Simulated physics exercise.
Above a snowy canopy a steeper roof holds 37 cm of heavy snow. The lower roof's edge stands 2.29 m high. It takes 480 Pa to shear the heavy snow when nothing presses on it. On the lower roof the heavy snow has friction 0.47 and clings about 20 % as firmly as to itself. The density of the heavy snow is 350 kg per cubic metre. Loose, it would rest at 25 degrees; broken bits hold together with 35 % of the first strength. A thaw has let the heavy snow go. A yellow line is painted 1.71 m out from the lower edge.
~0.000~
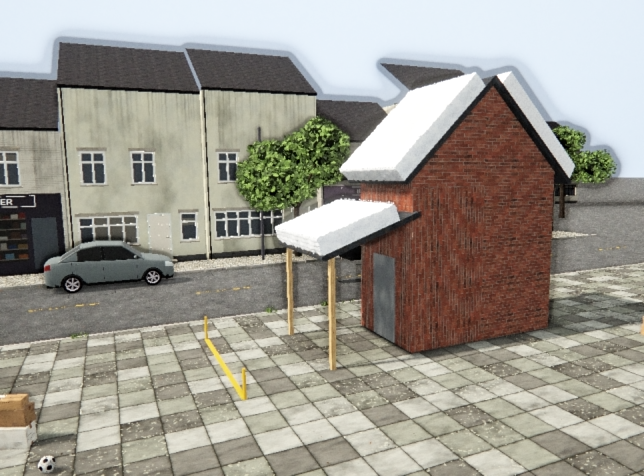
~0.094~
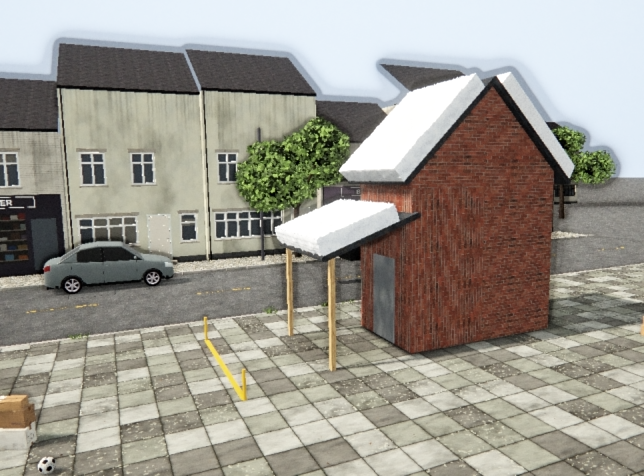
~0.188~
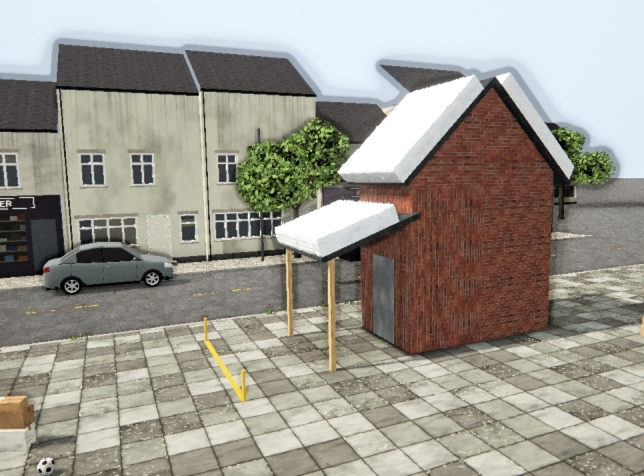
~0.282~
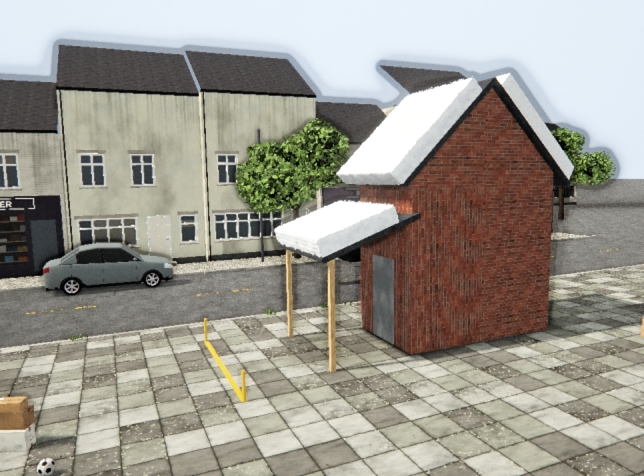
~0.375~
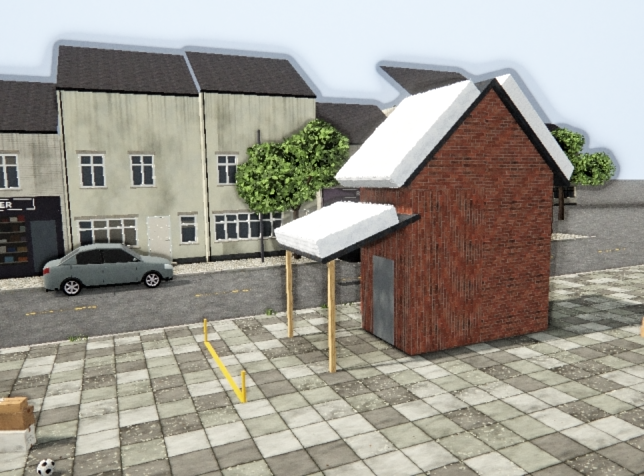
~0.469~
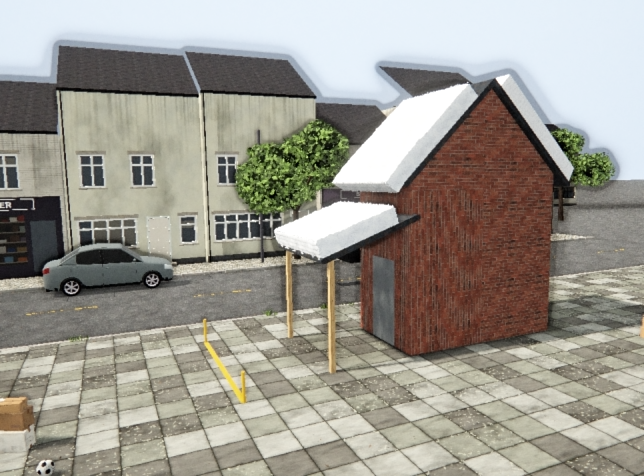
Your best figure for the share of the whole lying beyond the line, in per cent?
About 20 %.
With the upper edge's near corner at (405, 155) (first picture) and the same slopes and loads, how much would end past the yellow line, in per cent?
In that case some 35 per cent.
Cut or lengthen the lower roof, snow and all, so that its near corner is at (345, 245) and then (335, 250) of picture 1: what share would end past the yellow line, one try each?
In turn about 25 %, 20 %.
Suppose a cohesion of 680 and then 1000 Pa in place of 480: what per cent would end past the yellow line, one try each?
In that order: 8 %, 1 %.
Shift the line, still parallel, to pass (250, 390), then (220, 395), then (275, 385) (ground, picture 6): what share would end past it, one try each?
In turn about 25 %, 14 %, 35 %.
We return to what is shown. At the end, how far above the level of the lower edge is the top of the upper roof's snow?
Roughly 1.0 m.
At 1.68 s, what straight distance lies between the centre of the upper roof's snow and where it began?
About 2.2 m.
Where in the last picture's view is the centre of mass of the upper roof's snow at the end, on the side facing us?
At about (297, 313).
By 1.03 s, none is below the lower edge and 0 % is past the line.
By 1.68 s, none is below the lower edge and 0 % is past the line.
By 2.34 s, 35 % is below the lower edge and 0 % is past the line.
By 3.00 s, 58 % is below the lower edge and 18 % is past the line.
By 4.80 s, at the end, 62 % is below the lower edge and 20 % is past the line.
